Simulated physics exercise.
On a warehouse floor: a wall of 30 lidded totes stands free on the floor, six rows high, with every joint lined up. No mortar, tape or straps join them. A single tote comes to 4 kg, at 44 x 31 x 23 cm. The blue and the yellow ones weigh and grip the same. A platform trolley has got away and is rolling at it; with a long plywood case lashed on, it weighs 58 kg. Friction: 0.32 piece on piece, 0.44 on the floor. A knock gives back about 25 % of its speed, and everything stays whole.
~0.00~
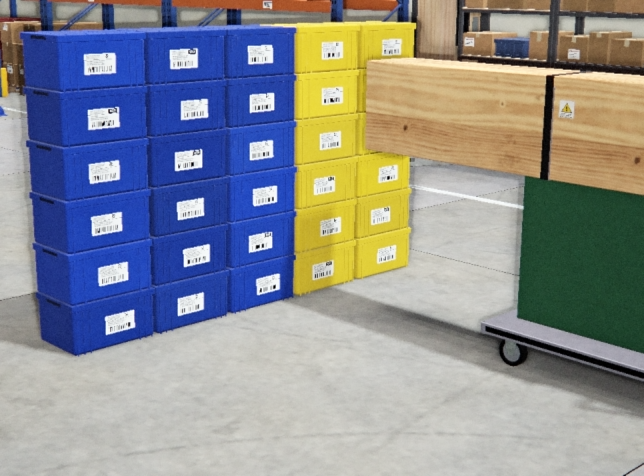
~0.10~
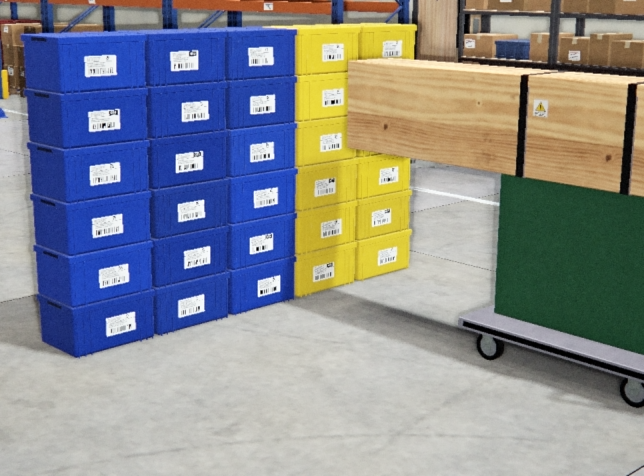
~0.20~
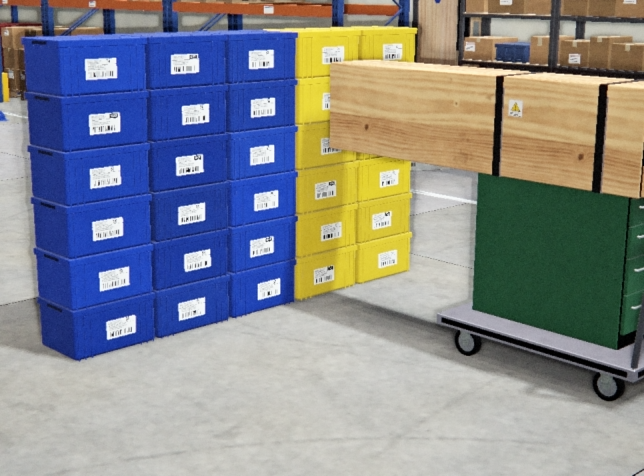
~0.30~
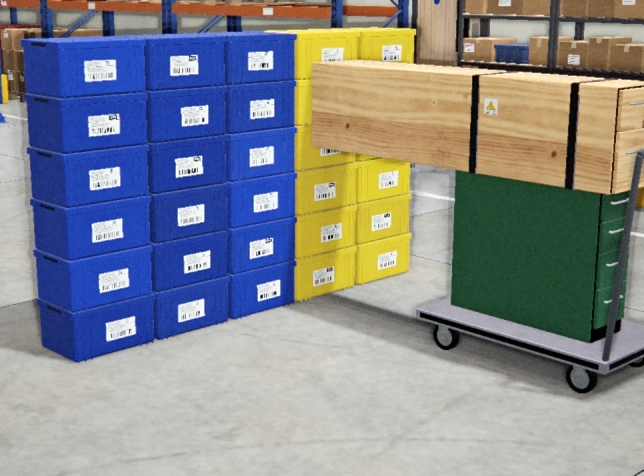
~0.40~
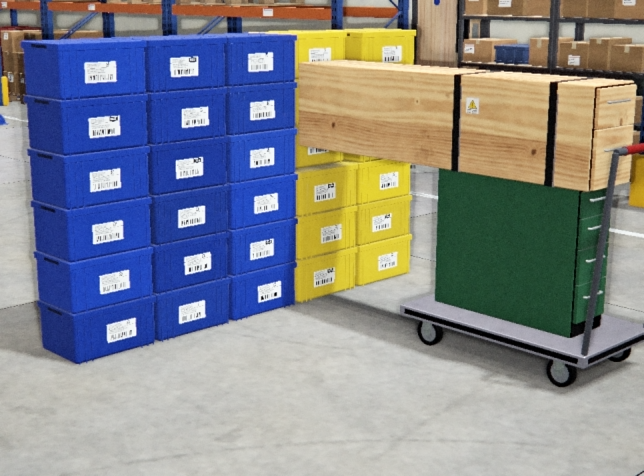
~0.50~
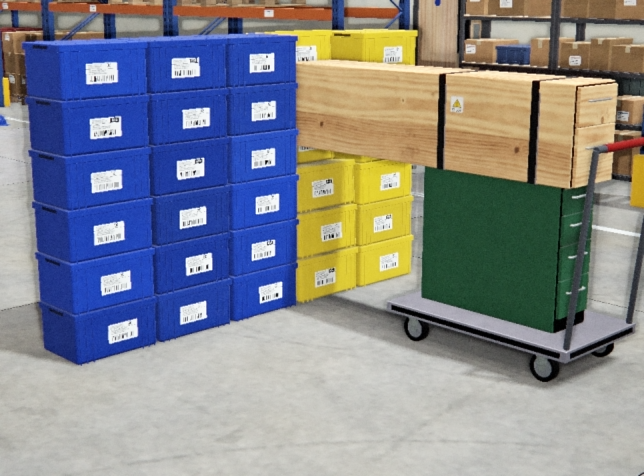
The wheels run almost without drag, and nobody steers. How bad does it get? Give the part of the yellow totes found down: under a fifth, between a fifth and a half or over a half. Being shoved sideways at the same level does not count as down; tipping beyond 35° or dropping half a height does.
Between a fifth and a half of them.
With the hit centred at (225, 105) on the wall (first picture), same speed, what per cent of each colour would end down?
In that case yellow 0, blue 30 per cent.
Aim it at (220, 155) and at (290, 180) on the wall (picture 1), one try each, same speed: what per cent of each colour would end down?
Yellow 0 then 40, blue 50 then 30 per cent.
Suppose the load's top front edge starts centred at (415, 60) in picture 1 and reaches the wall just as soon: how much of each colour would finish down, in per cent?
In that case yellow 20, blue 0 per cent.
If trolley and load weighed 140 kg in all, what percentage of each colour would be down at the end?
Then yellow 30, blue 0 per cent.
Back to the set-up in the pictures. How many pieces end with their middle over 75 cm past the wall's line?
Some 4 pieces.
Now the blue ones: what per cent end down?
By colour: Blue 0 per cent.
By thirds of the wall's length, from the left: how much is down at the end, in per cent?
Left 0, middle 0, right 30 per cent.
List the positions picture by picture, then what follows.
In the first frame (each place is the centre of the face we see best), load (375, 89) 40 cm short of the wall; top yellow tote (390, 46); top blue tote (264, 53); all as stacked.
The second frame shows load (356, 88) 27 cm short of the wall; top yellow tote (390, 48).
The third frame shows load (338, 89) 14 cm short of the wall; top yellow tote (391, 51).
The fourth frame shows load (320, 89) 15 mm short of the wall; top yellow tote (390, 52).
The fifth frame shows load (306, 89) 9 cm into the wall's line; top yellow tote (390, 53); 3 have shifted.
The sixth frame shows load 18 cm into the wall's line; top yellow tote (391, 54); top blue tote (265, 61); steepest lean 5°, the tote at (328, 186); 4 have shifted.
By 0.74 s, load 38 cm past the wall's line, still rolling; none of the 12 yellow totes down (0 of 30 in all colours); top yellow tote unmoved.
By 1.06 s, load 62 cm past the wall's line, still rolling; 4 of the 12 yellow totes down (4 of 30 in all colours); top yellow tote unmoved.
When it is over (1.9 s), load 88 cm past the wall's line, stopped; 4 of the 12 yellow totes down (4 of 30 in all colours); top yellow tote unmoved; top blue tote unmoved. That is 33 per cent. In pixels of the last frame, middles, top yellow tote near (369, 52), top blue tote near (243, 60).
